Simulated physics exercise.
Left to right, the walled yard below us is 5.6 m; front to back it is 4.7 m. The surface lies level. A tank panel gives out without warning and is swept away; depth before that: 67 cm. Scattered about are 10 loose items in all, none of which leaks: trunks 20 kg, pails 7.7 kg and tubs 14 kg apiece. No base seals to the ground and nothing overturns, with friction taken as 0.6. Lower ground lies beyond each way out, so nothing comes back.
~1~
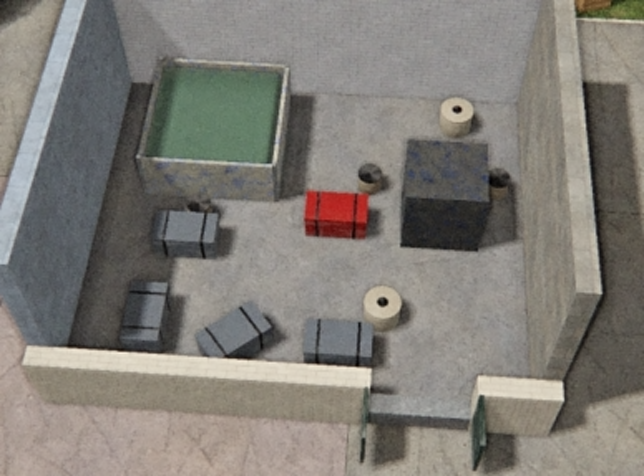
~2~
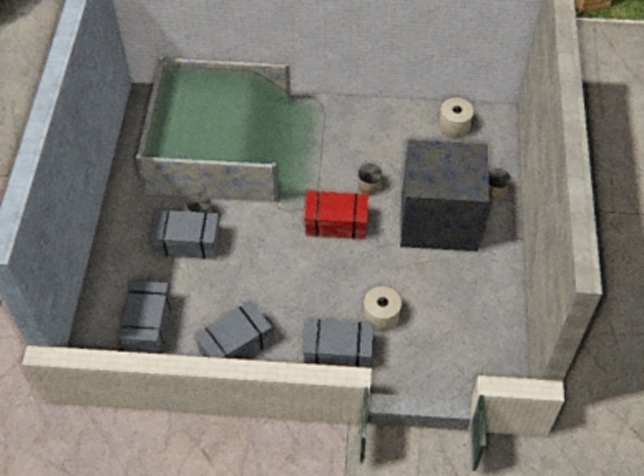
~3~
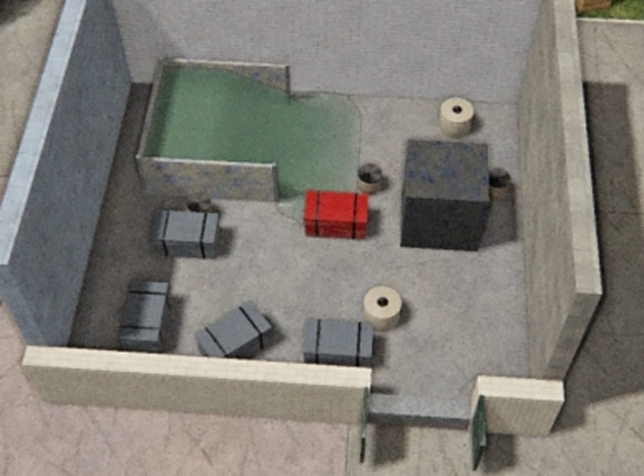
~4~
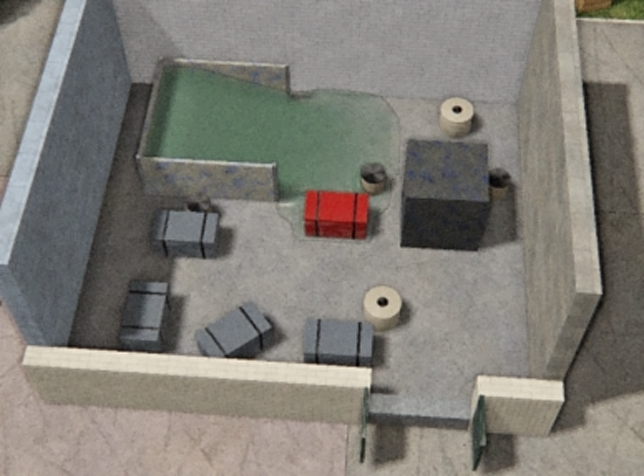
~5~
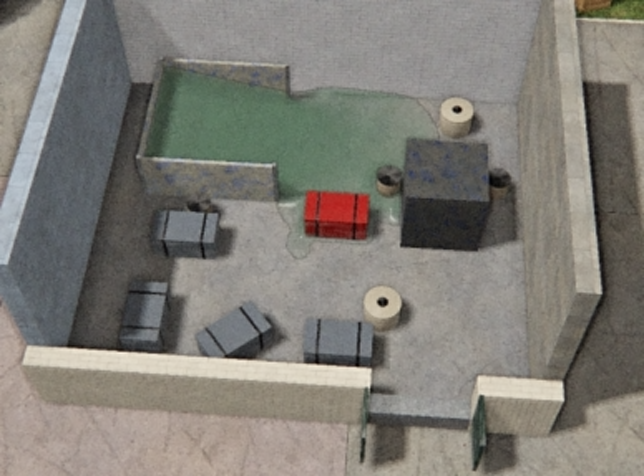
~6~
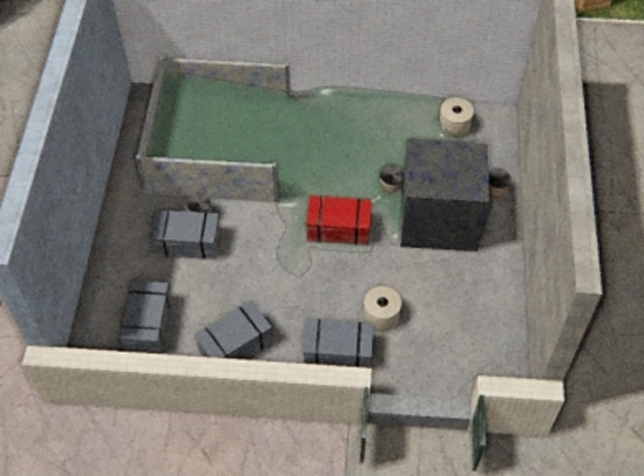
A small walled yard with a grey floor is seen from high above through a camera that stays still, with a gap in the near wall. A tank of green water stands at back left, a red trunk near the middle, a dark block to its right, and grey trunks, pails and pale tubs around. The tank's right side vanishes, green water spreads rightward and around the red trunk, a pail slides right to the block, and the trunk shifts slightly.
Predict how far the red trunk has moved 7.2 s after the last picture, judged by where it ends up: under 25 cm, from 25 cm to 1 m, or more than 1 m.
It has moved more than 1 m.
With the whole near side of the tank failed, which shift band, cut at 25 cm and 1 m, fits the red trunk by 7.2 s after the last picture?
Result: Red trunk displaced a little.
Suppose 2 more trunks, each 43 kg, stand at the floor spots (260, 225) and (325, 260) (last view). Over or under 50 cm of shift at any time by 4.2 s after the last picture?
Taking them in order, they come out smaller and smaller.
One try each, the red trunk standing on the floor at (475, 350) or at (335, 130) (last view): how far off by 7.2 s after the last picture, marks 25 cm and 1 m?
In turn: It ends far away; it travels far.
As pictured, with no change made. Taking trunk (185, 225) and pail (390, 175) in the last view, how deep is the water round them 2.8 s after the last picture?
Roughly 1 and 23 cm.
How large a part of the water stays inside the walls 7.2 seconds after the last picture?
Around 86 per cent of the water is still in there.
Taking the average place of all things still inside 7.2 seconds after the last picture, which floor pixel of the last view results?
It sits at about (202, 290).
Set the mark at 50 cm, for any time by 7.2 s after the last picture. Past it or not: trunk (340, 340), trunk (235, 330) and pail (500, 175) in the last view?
Item by item, they came out above the mark, above the mark and above the mark.
Then, 0.9 s after the last picture the red trunk is near (345, 262), 0.9 m from its start, aground; 0 of 10 are out; 2 afloat.
Then, 2.8 s after the last picture the red trunk is near (287, 307), 1.6 m from its start, afloat; 0 of 10 are out; 5 afloat.
Then, 4.8 s after the last picture the red trunk is near (226, 269), 1.7 m from its start, afloat; 2 of 10 are out; 4 afloat.
Then, 7.2 s after the last picture the red trunk is near (168, 261), 2.3 m from its start, afloat; 2 of 10 are out; 4 afloat.
